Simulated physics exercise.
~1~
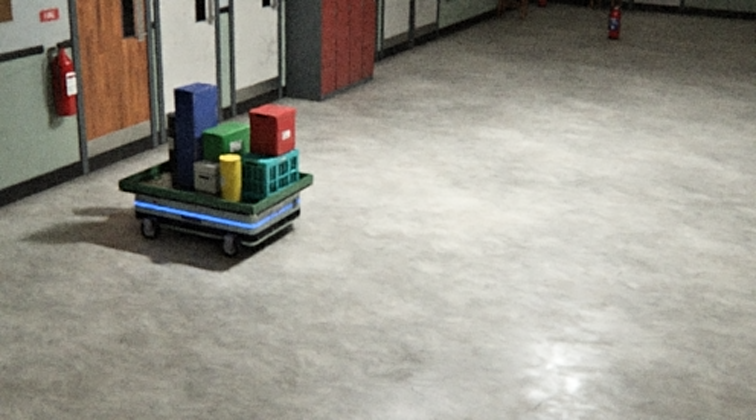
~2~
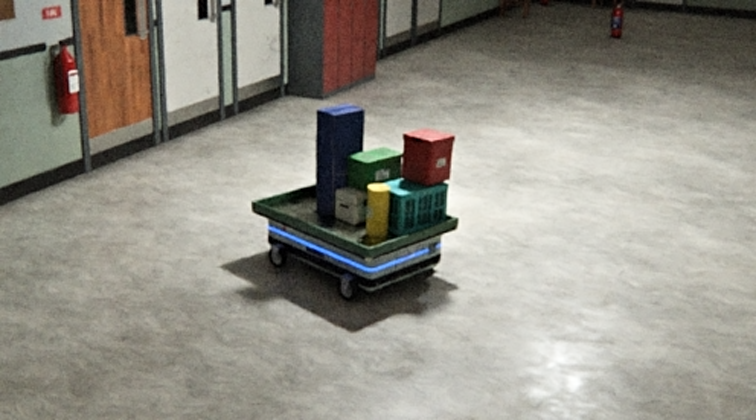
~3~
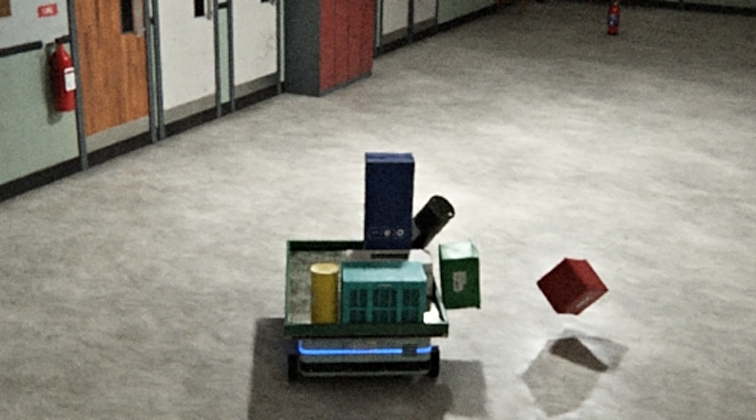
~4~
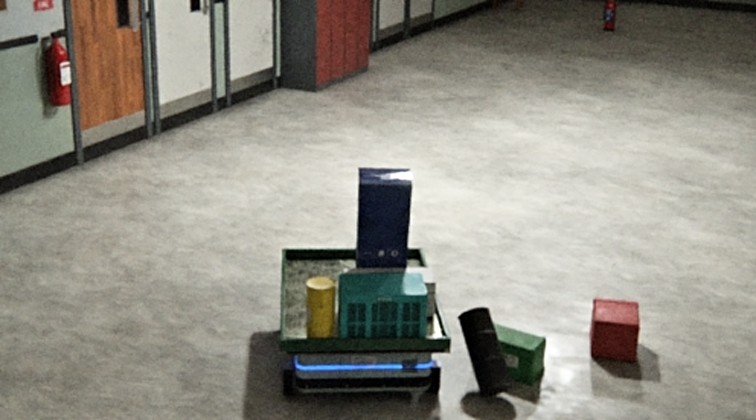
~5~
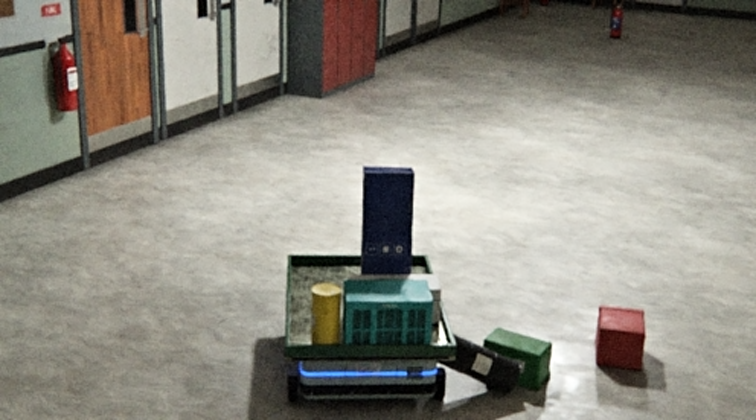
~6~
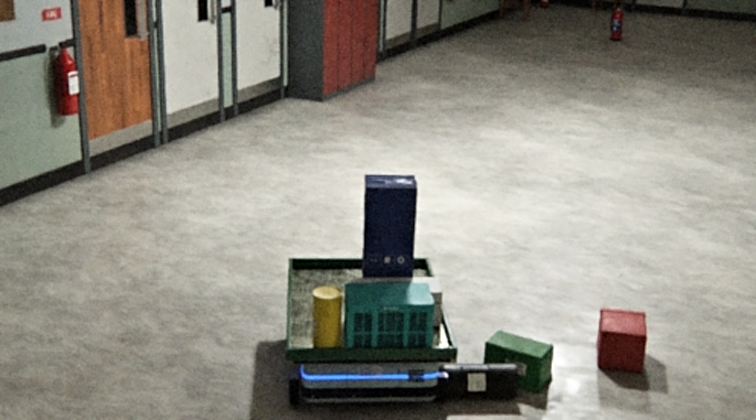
A low flat cart with a green rim and a glowing blue strip carries a colourful load across a grey floor, seen from above in a slightly swaying view, with doors and red lockers behind. A tall blue box, green and red boxes, a yellow canister and a turquoise crate ride on it. The cart moves right and swings towards the viewer, and the red box flies off to the right, followed by the green one. A black canister tips and drops beside the green box as the cart halts. The blue box rocks slightly but stays standing aboard with the yellow canister and turquoise crate, while the three fallen things rest on the floor at right.
